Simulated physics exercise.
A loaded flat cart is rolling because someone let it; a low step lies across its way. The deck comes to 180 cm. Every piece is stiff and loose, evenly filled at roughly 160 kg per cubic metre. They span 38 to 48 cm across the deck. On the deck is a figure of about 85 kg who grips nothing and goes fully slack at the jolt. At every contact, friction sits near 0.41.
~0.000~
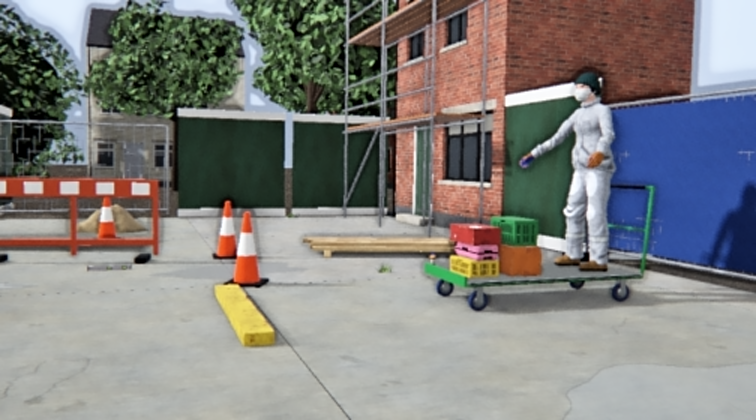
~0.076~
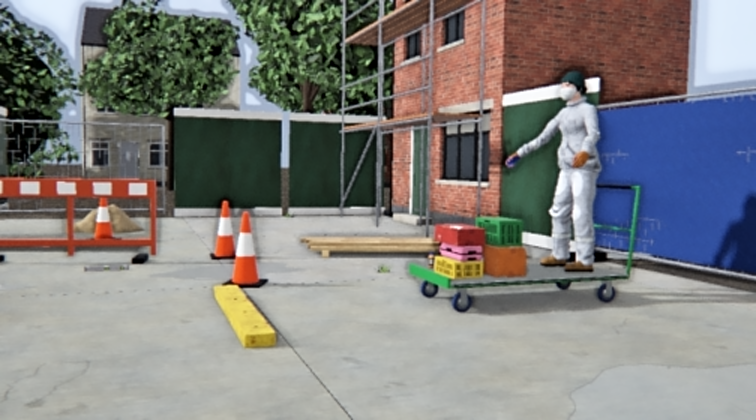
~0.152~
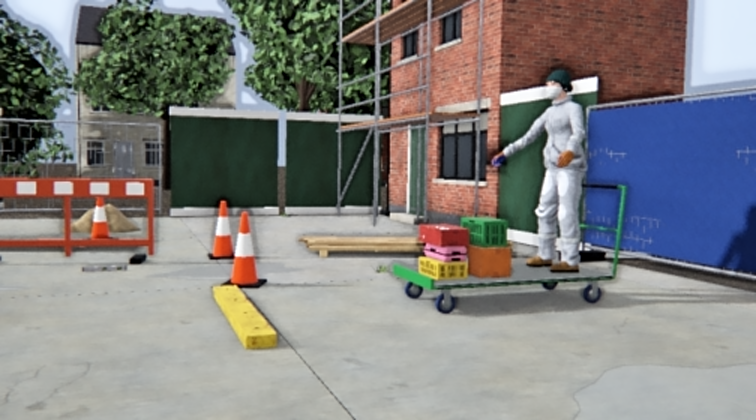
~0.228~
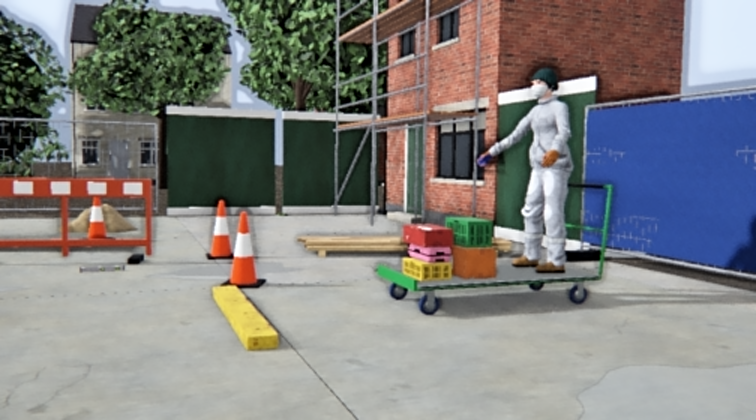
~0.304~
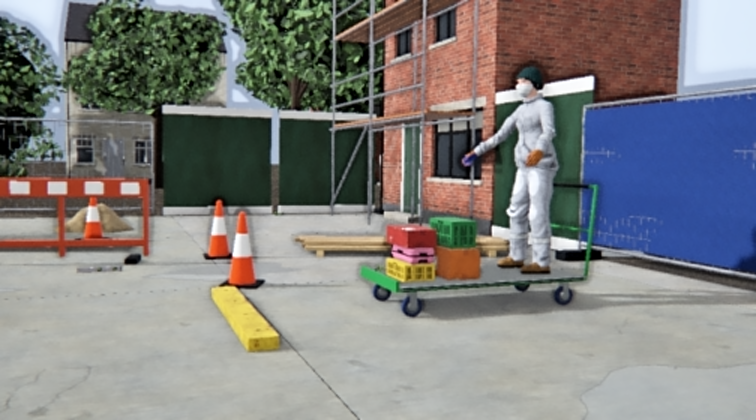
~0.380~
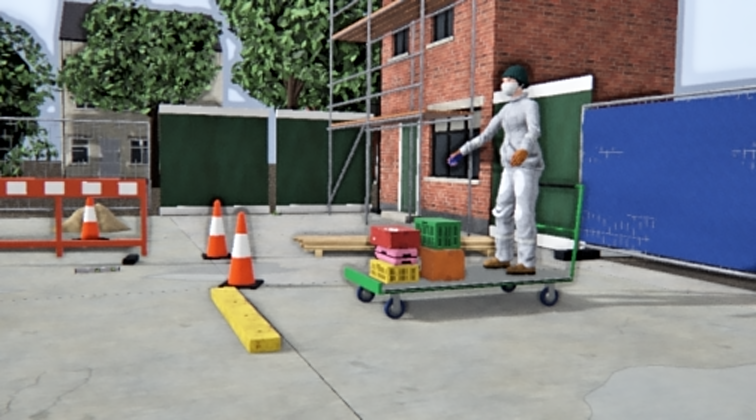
Person in white coveralls and green cap standing on a green flat cart rolling left with colourful crates across a concrete yard.
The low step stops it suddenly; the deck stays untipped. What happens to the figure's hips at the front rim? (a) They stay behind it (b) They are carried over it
Answer: A.
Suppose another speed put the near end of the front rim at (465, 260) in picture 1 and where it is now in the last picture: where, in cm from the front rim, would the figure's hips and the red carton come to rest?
The hips would end up 100 cm past the front rim, and the red one 210 cm past it.
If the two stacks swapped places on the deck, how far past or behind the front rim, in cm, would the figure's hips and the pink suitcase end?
Hips 40 behind, pink 50 behind.
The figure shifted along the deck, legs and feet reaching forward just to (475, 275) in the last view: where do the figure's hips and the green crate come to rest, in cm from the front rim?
In that case hips 50 behind, green 60 past.
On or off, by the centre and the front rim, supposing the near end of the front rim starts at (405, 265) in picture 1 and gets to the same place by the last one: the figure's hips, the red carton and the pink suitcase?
If so, the hips would be still in place, the red one past the rim and the pink one past the rim.
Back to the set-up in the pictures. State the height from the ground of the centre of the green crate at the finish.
Near 15 cm.
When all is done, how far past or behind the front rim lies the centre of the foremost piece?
90 cm past the rim.
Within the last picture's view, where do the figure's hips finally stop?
Around (294, 238).
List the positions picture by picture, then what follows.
Hips (593, 169), red carton (475, 234), rim corner (466, 283); 0 cm covered, 175 to go, in the first frame.
Hips (579, 168), red carton (459, 235), rim corner (449, 284); 16 cm covered, 159 to go, in the second frame.
Hips (565, 168), red carton (444, 235), rim corner (432, 285); 31 cm covered, 144 to go, in the third frame.
Hips (551, 167), red carton (428, 235), rim corner (416, 286); 47 cm covered, 128 to go, in the fourth frame.
Hips (536, 167), red carton (411, 236), rim corner (398, 288); 62 cm covered, 112 to go, in the fifth frame.
Hips (522, 167), red carton (395, 237), rim corner (380, 290); 78 cm covered, 97 to go. Speed about 2.0 m/s, in the sixth frame.
The wheels strike at 0.85 s.
After 1.10 s the figure's hips are 104 cm behind the rim, near (369, 193) in the last picture's view.
After 1.40 s the figure's hips are 62 cm behind the rim, near (320, 228) in the last picture's view.
After 1.85 s the figure's hips are 41 cm behind the rim, near (294, 238) in the last picture's view.
When all is still (3.5 s), past the rim, pink suitcase, green crate and red carton; behind it, yellow crate, orange carton and the figure's hips.
